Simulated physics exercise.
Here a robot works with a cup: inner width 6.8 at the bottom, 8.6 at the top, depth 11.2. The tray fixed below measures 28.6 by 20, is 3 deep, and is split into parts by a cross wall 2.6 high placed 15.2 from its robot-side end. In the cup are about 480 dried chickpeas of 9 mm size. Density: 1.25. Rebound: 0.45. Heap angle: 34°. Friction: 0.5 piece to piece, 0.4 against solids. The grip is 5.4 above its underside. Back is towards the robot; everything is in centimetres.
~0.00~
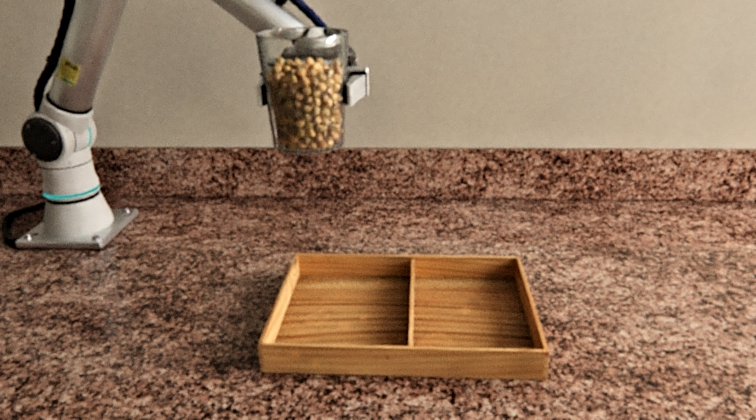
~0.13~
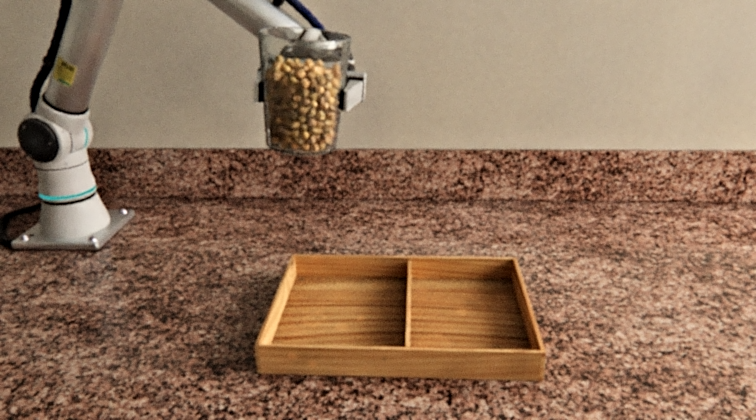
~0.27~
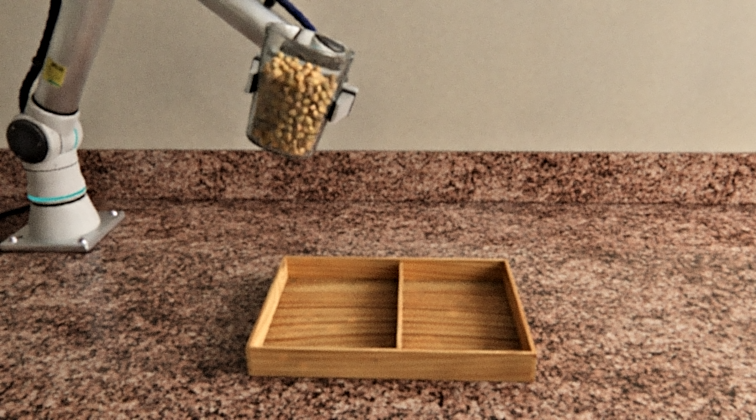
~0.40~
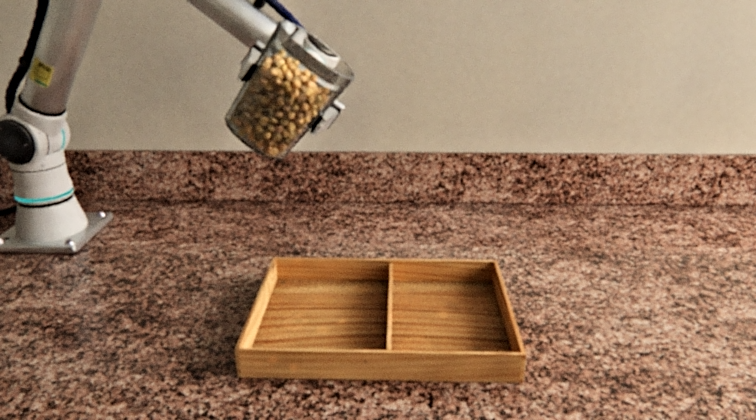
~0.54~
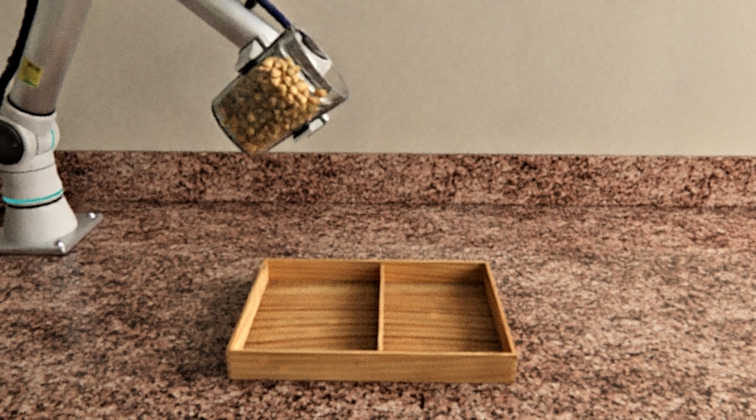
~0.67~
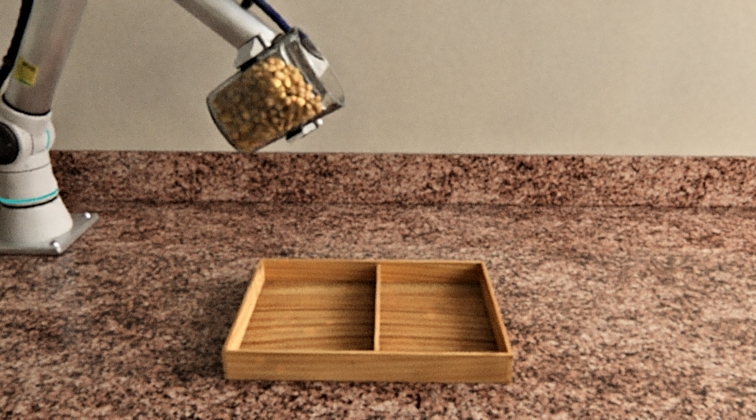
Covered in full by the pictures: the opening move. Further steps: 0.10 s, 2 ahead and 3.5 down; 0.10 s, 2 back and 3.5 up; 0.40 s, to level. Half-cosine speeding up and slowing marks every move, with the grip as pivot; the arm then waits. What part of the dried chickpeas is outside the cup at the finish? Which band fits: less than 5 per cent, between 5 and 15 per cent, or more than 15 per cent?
It falls below 5 per cent.
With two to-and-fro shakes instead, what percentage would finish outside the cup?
About 5 %.
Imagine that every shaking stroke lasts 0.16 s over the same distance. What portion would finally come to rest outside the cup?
0 %.
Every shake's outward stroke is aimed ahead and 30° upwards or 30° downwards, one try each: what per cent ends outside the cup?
Roughly 30 per cent, then 5 per cent.
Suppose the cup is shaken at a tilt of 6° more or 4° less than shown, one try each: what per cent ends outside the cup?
0 and 0 %.
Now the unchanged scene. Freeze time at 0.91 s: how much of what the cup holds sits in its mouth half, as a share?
Some 35 per cent.
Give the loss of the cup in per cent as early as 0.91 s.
0 %.
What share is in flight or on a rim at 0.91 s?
Logged share: Close to 0 per cent.
After 0.91 s, tilted 57° forward, highest piece 30 above the table; 476 in the cup.
After 1.15 s, tilted 12° forward, highest piece 32 above the table; 470 in the cup, 5 in the far-side part, 1 in flight or on a rim.
After 1.47 s, level, highest piece 32 above the table; 470 in the cup, 6 in the far-side part.
After 2.52 s, level, highest piece 32 above the table; 470 in the cup, 6 in the far-side part.
At rest, 470 in the cup, 6 in the far-side part. That is 1 % outside the cup.
